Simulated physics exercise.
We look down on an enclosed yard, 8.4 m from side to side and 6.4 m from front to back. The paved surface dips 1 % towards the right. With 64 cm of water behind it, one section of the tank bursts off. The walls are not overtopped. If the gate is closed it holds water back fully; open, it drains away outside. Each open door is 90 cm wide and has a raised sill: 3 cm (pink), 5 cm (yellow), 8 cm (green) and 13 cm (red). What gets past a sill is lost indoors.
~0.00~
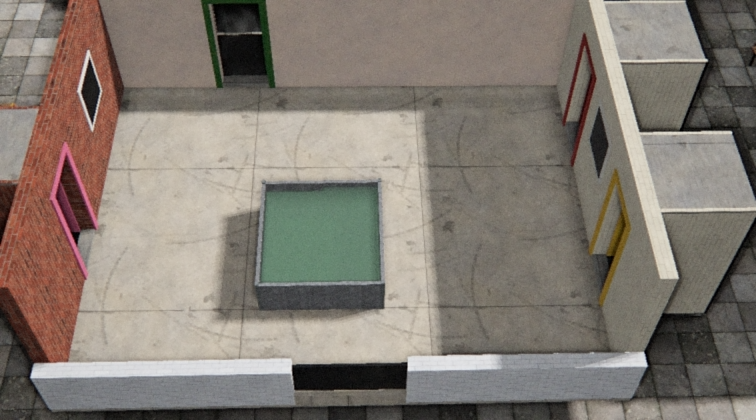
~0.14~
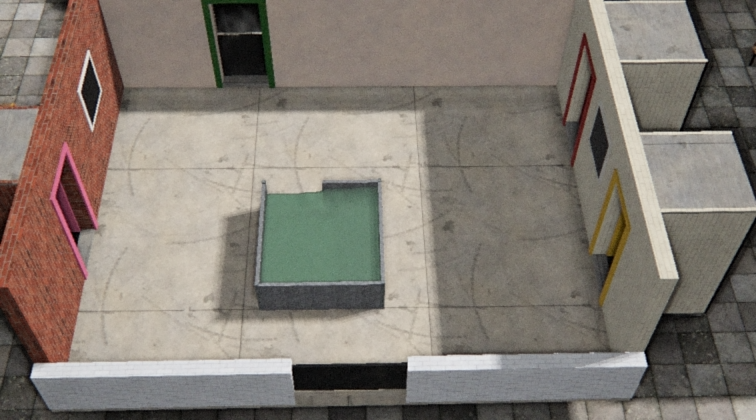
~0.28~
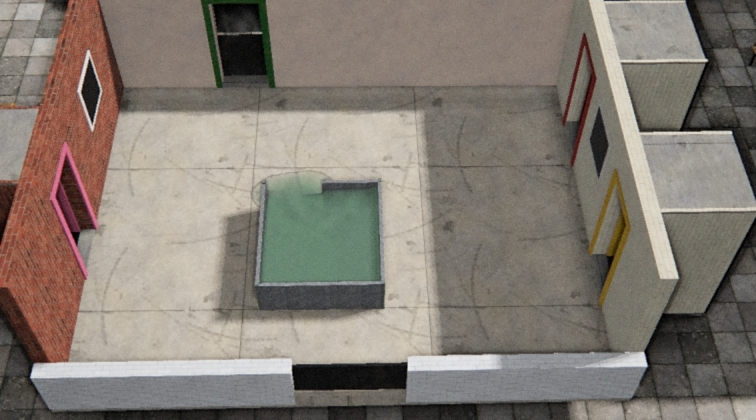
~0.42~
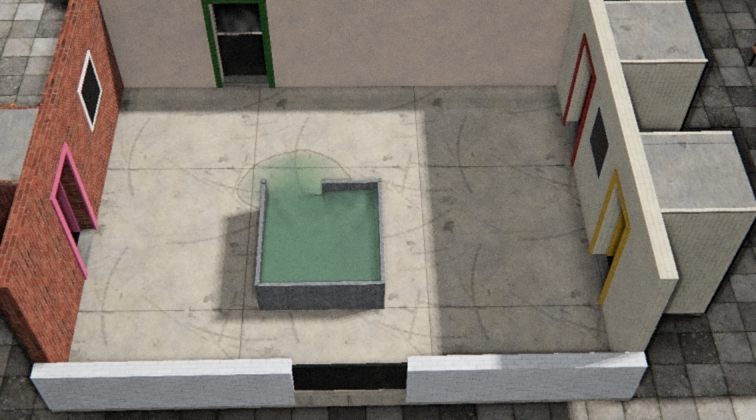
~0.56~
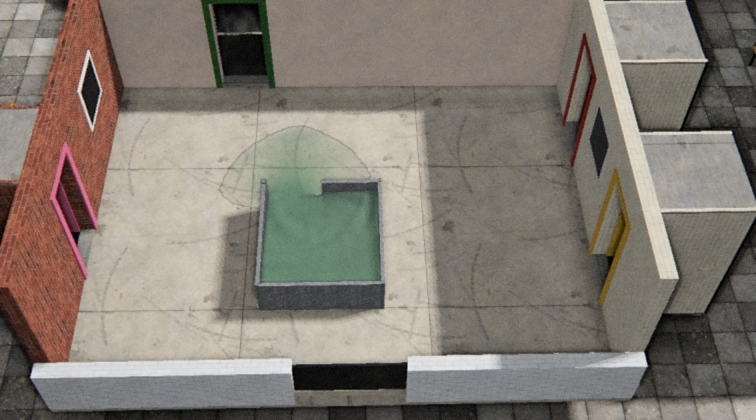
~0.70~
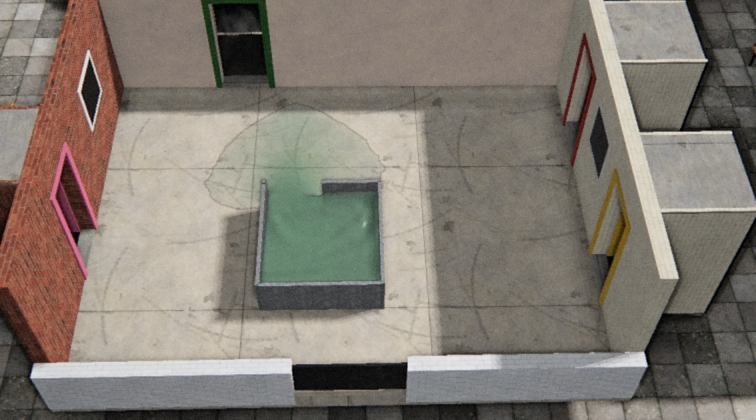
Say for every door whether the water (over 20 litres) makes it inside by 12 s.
Door by door: At the pink door it keeps below the limit; at the yellow door it does not reach the limit; at the green door it exceeds the limit; at the red door it keeps below the limit.
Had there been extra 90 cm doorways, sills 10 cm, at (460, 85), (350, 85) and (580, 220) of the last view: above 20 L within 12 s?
In that order: Below, over, not over.
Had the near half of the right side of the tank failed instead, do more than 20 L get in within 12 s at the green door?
Then: Green not over.
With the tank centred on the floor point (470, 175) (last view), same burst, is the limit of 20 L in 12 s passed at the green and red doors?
Then: Green below, red below.
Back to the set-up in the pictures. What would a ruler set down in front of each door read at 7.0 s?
In cm: Pink 3, yellow 4, green 10, red 10.
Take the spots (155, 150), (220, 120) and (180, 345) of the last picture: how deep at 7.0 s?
About 7, 8 and 2 cm.
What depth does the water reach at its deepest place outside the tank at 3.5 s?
Roughly 22 cm.
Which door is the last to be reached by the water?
Last comes the yellow one.
After 1.4 s water covers 20 % of the floor and is deepest (38 cm) near (287, 206); pink door not reached, yellow door not reached, green door 17 cm at the sill, 6 L in, red door not reached.
After 2.2 s water covers 25 % of the floor and is deepest (28 cm) near (287, 206); pink door not reached, yellow door not reached, green door 23 cm at the sill, 62 L in, red door not reached.
After 3.5 s water covers 35 % of the floor and is deepest (22 cm) near (287, 206); pink door not reached, yellow door not reached, green door 16 cm at the sill, 136 L in, red door not reached.
After 7.0 s water covers 70 % of the floor and is deepest (12 cm) near (552, 101); pink door 3 cm at the sill, 0 L in, yellow door 4 cm at the sill, 0 L in, green door 10 cm at the sill, 186 L in, red door 10 cm at the sill, 0 L in.
After 12.0 s water covers 90 % of the floor and is deepest (8 cm) near (604, 366); pink door 2 cm at the sill, 0 L in, yellow door 4 cm at the sill, 0 L in, green door 5 cm at the sill, 189 L in, red door 8 cm at the sill, 0 L in.
